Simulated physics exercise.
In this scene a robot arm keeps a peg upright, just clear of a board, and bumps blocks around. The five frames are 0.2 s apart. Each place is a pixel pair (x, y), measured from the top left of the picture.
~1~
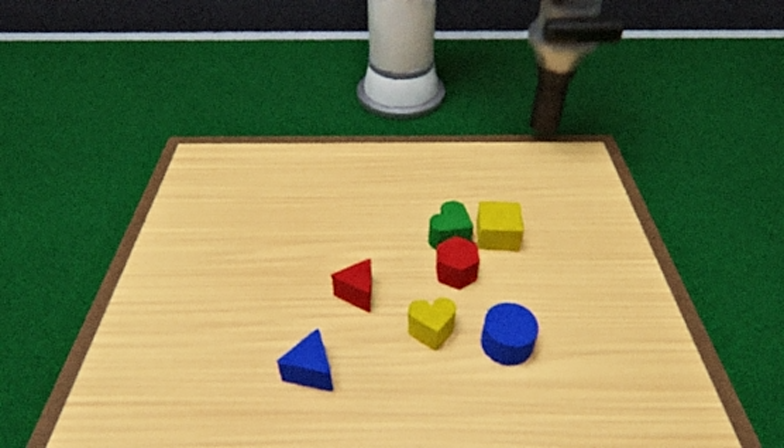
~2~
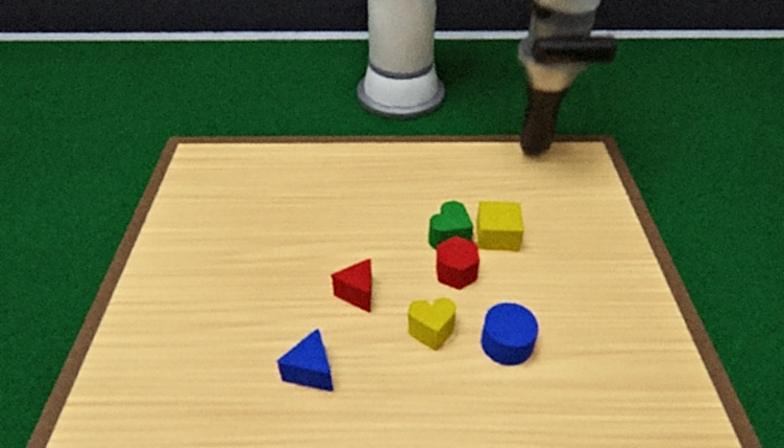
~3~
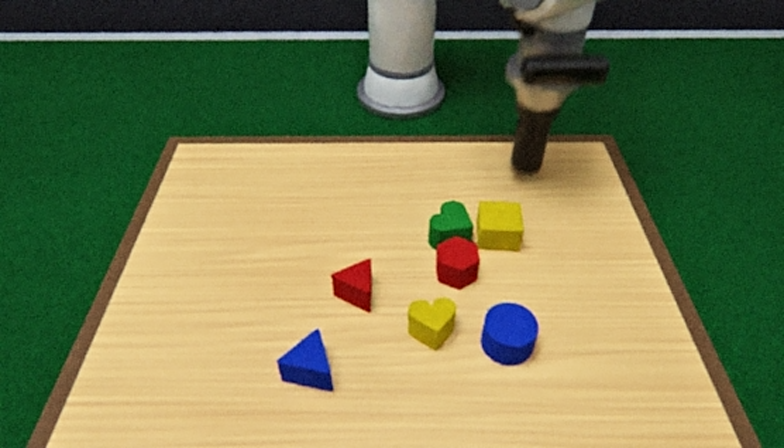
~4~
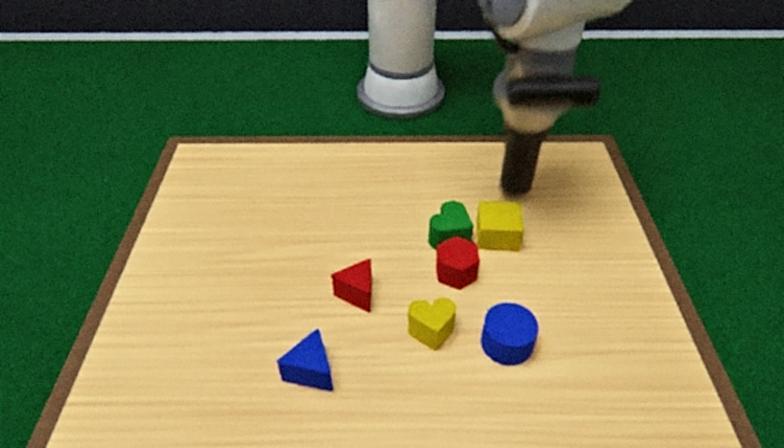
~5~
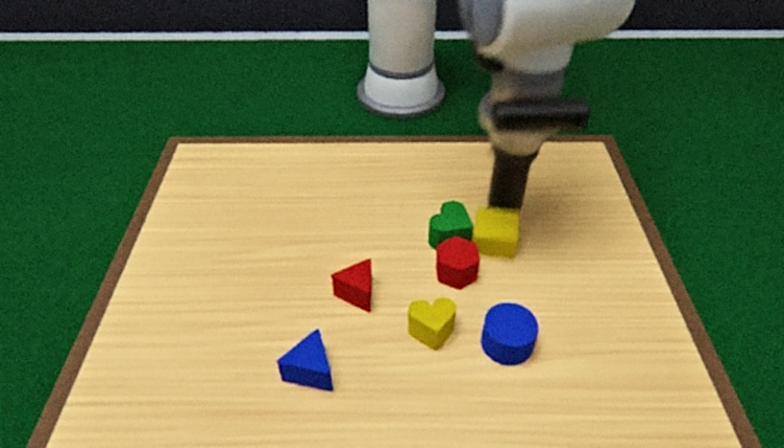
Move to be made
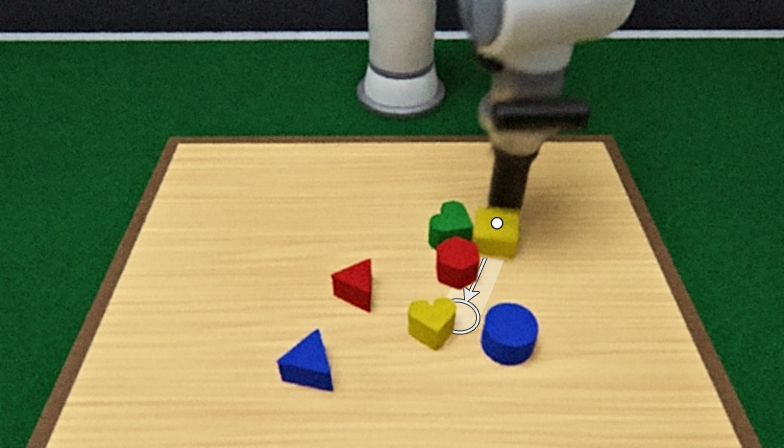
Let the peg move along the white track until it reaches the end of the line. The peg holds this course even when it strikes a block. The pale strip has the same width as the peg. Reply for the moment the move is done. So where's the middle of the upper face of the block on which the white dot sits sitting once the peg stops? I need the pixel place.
I'd expect the centre of its top face to be at (483, 332).
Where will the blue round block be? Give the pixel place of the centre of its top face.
At (530, 363).
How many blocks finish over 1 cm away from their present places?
Counting only shifts above 1 cm, I get three or more blocks.
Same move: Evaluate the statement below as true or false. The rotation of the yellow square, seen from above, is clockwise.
Verdict: False.
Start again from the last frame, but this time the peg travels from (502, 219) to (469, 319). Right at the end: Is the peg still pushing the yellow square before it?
Yes
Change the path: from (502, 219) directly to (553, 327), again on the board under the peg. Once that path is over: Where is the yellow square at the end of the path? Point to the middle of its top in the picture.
At (491, 255).
Path on the board, from (502, 219) directly to (459, 316); the dot is on the yellow square.
What follows on the original path. One third of the way, peg at (491, 238); red hexagon at (440, 271), turned 40° clockwise; yellow square at (486, 257).
Two thirds of the way, peg at (477, 271); red hexagon at (432, 277), turned 70° clockwise; yellow square at (481, 295), turned 20° anticlockwise; blue round block at (515, 334).
At the end, peg at (460, 306); yellow heart at (423, 321), turned 45° clockwise; red hexagon at (423, 280), turned 85° clockwise; yellow square at (483, 332), turned 50° anticlockwise; blue round block at (530, 363).
